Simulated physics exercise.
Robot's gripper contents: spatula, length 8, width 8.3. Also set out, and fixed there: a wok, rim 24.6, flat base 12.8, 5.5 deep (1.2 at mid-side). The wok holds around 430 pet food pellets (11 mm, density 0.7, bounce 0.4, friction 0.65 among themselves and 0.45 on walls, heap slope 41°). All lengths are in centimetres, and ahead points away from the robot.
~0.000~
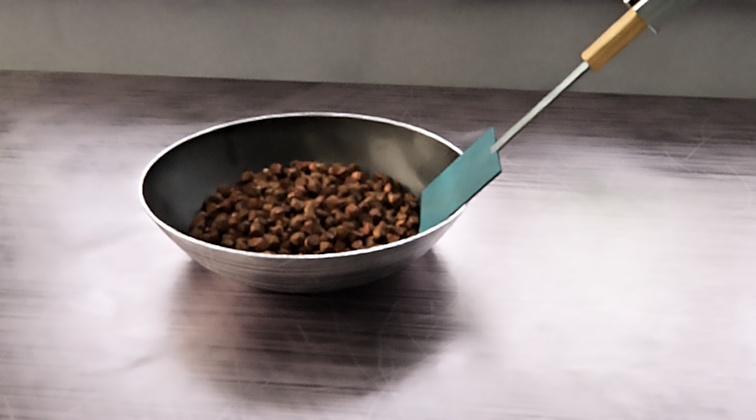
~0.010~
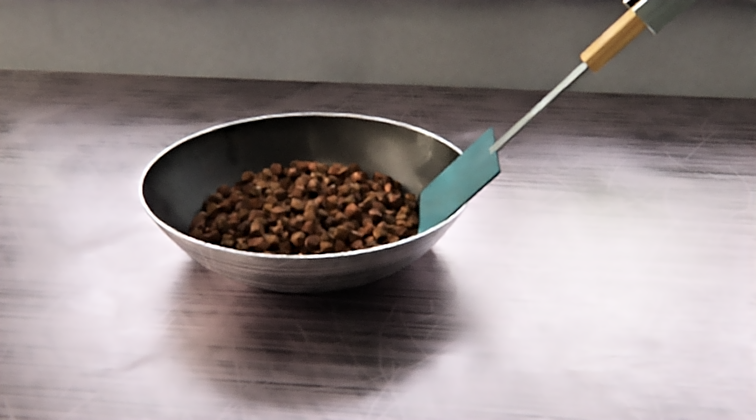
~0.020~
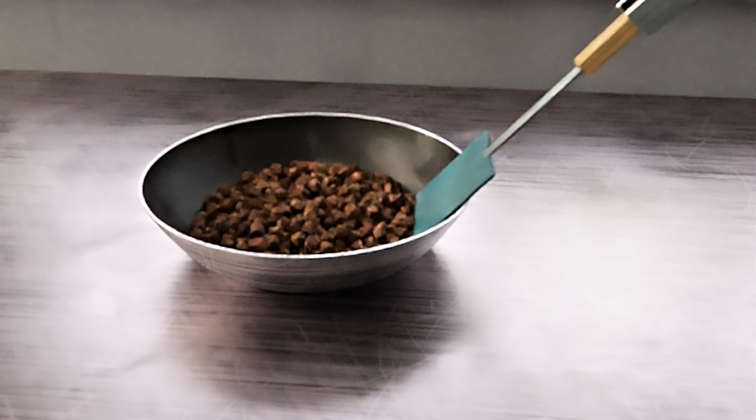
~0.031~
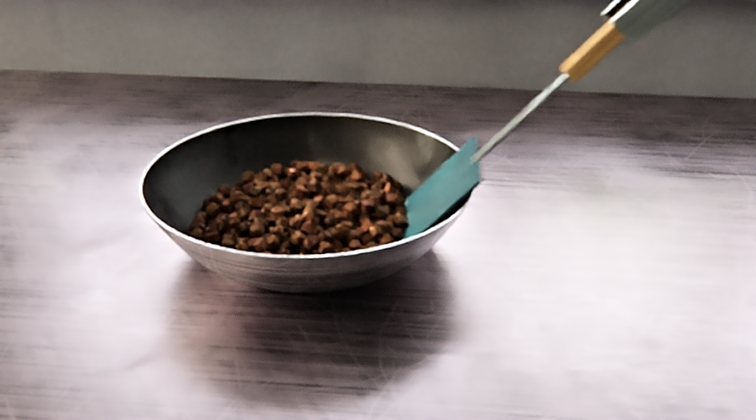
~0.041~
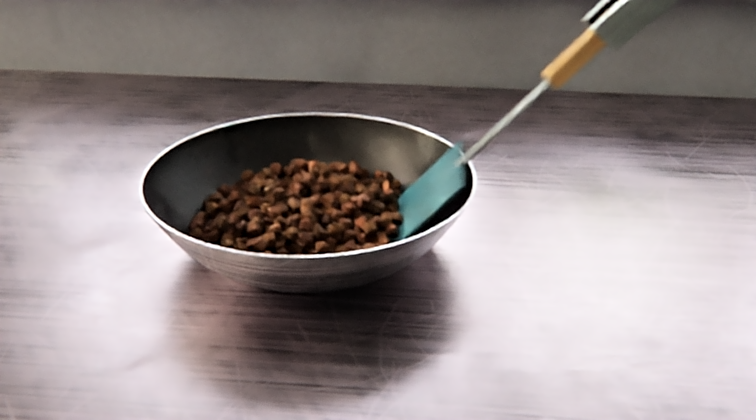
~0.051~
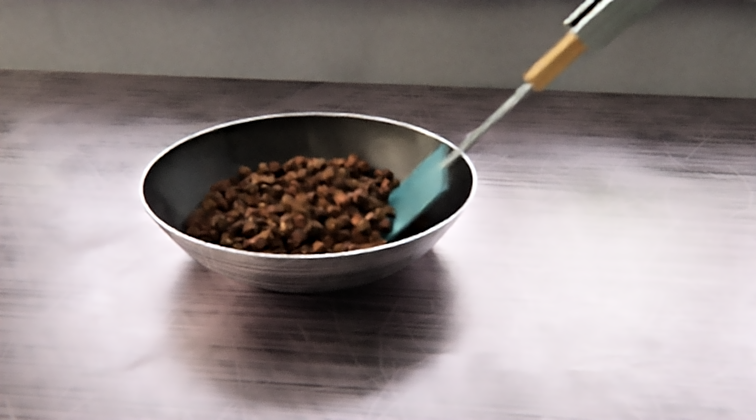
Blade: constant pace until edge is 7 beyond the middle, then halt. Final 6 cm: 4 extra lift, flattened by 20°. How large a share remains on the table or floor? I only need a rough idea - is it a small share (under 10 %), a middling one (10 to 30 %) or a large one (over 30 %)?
A middling one, 10 to 30 %.
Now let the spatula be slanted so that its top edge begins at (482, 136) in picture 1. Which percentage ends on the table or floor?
20 percent or thereabouts.
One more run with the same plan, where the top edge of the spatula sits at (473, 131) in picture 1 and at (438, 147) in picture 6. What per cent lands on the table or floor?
It comes to something like 15 %, give or take.
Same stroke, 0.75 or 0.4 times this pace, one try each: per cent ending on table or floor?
Around 15 per cent and around 5 per cent.
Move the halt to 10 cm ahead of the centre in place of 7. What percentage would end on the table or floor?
40 %, roughly.
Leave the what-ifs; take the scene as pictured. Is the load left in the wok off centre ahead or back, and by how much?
I'd say it's roughly 4.5 cm toward the front.
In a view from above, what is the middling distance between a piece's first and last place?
4 cm.
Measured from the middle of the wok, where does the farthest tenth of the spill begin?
40 centimetres, give or take.
After 0.08 s, sloping 49°, highest piece 7 above the table; 433 in the wok, 1 on the blade or in flight.
After 0.12 s, sloping 43°, highest piece 11 above the table; 432 in the wok, 2 on the blade or in flight.
After 0.33 s, sloping 29°, highest piece 15 above the table; 336 in the wok, 42 on the table or floor, 56 on the blade or in flight.
After 1.38 s, sloping 29°, highest piece 6 above the table; 336 in the wok, 98 on the table or floor.
At rest, 336 in the wok, 98 on the table or floor. That is 23 % on the table or floor.
